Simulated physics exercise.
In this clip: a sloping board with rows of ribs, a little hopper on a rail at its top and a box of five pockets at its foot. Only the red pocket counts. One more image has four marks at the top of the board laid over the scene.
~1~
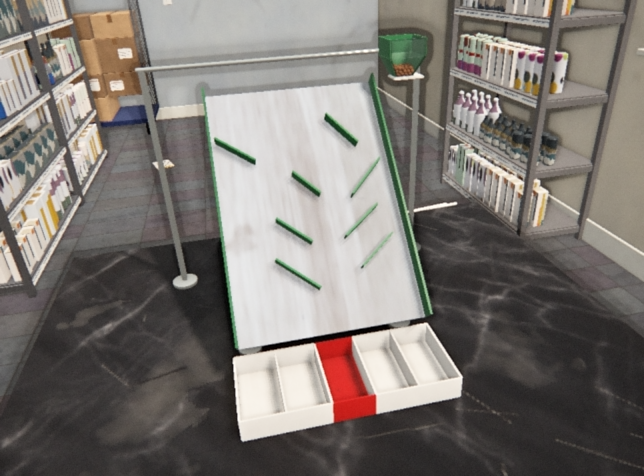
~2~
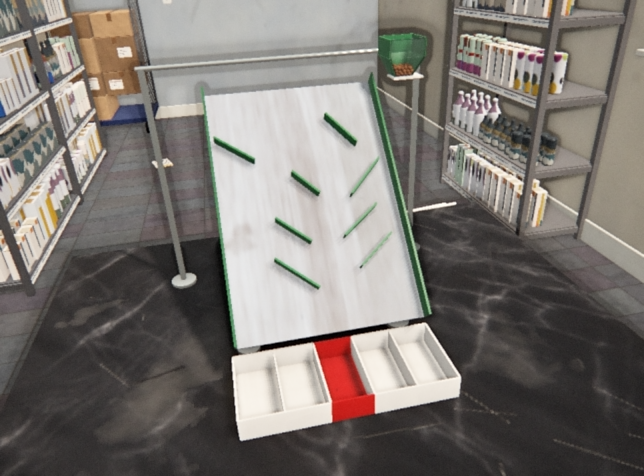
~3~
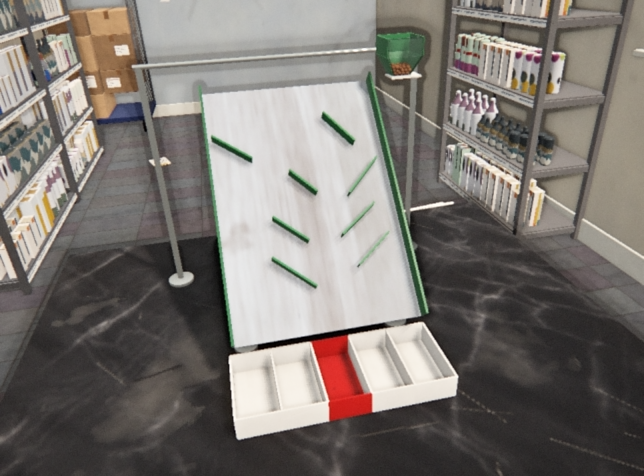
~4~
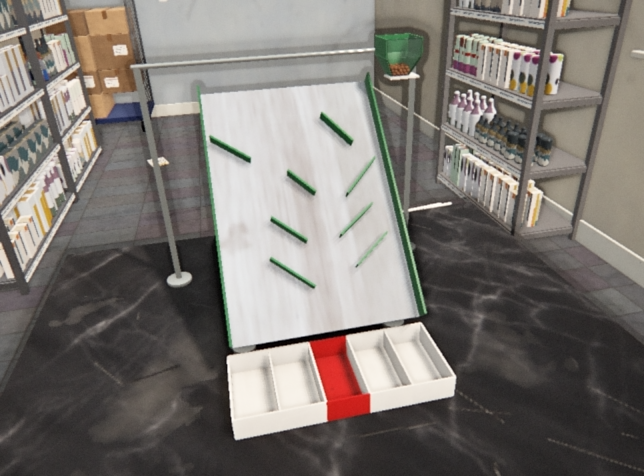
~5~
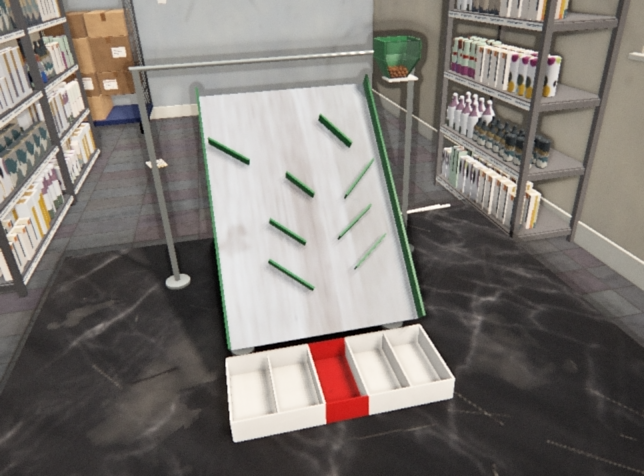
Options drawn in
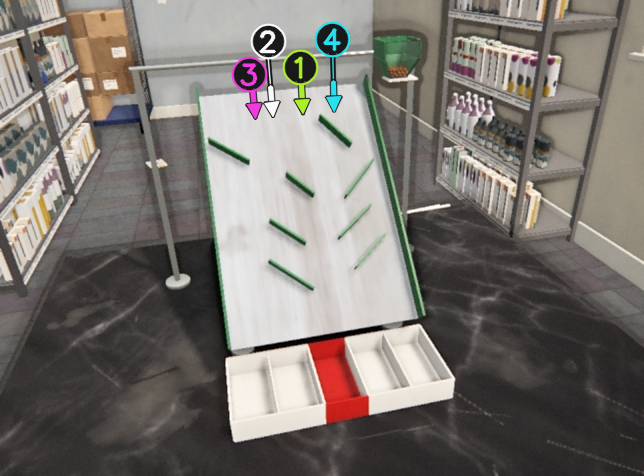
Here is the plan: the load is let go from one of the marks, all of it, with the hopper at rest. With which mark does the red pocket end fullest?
Mark 1.
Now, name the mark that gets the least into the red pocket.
That is mark 3.
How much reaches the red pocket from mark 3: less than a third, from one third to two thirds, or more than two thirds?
Mark 3 gives less than a third.
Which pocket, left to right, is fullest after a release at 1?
It is the third one.
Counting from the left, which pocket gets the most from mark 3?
The fourth from the left.
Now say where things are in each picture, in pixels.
Hopper (402, 69), cereal balls, door shut, in the first picture.
Ribs (213, 137) to (255, 159), (325, 112) to (357, 141), (292, 170) to (320, 192), in the second picture.
Ribs (350, 192) to (377, 156), (273, 216) to (310, 239), (343, 234) to (374, 202), in the third picture.
Ribs (270, 257) to (316, 286), (358, 264) to (388, 231), in the fourth picture.
Red pocket (347, 408), number 3 of 5 from the left, in the fifth picture.
On the marked copy, mark 1 meets the board at (302, 108); mark 2 meets the board at (272, 111); mark 3 meets the board at (255, 113); mark 4 meets the board at (334, 106).
With 1, the larger part in the red pocket, about a tenth in other pockets, about a tenth outside the box.
With 2, roughly a third in the red pocket, roughly half in other pockets, about a tenth outside the box.
With 3, about a tenth in the red pocket, the larger part in other pockets, about a tenth outside the box.
With 4, roughly half in the red pocket, roughly half in other pockets, just a few outside the box.
